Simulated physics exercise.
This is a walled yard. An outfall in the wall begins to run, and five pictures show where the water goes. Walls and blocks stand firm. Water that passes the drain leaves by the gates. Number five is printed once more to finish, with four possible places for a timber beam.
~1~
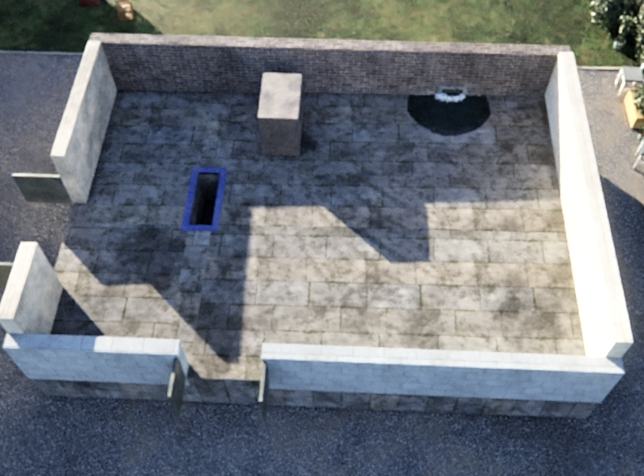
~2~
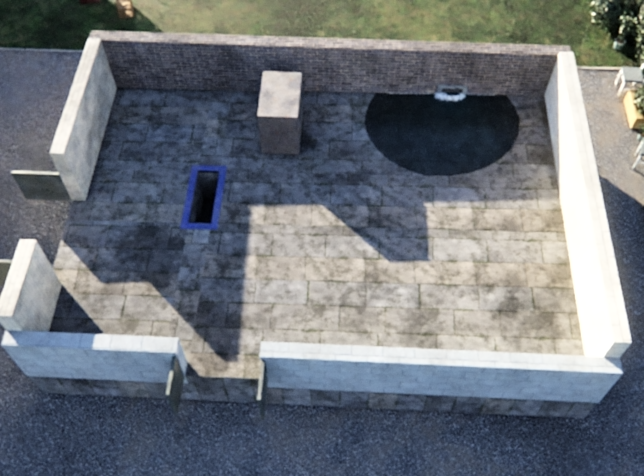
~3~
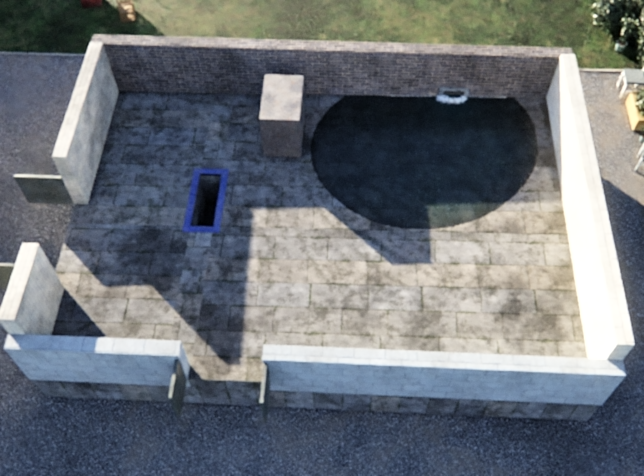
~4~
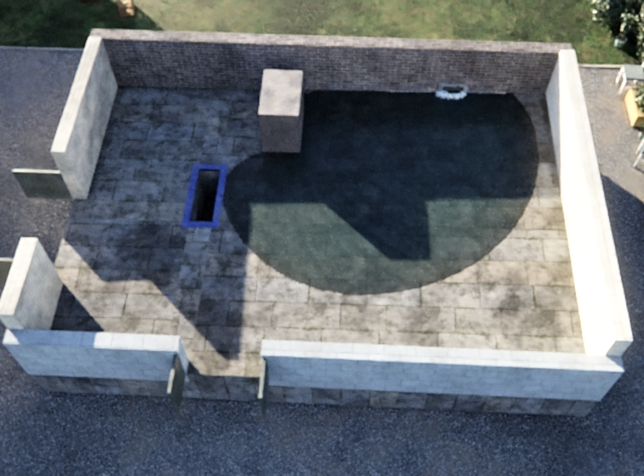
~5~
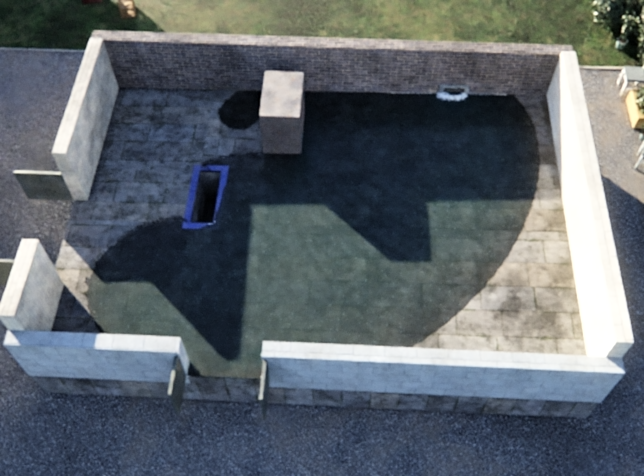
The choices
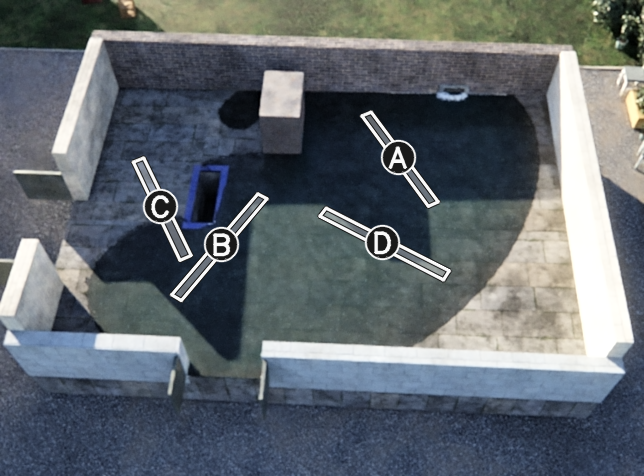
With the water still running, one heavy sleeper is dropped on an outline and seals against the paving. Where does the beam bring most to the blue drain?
D.
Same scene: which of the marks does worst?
Here it is position A.
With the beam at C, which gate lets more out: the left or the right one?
The left gate.
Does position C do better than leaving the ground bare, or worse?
Better.
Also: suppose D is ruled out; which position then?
That is position C.
In white, A from (366, 114) to (433, 204); B from (176, 297) to (262, 196); C from (138, 160) to (185, 257); D from (323, 212) to (446, 275).
For position A, about 5 % of the stream goes into the blue drain, about 95 % out by the gates.
For position B, about 13 % of the stream goes into the blue drain, about 86 % out by the gates.
For position C, about 22 % of the stream goes into the blue drain, about 78 % out by the gates.
For position D, about 53 % of the stream goes into the blue drain, about 47 % out by the gates.
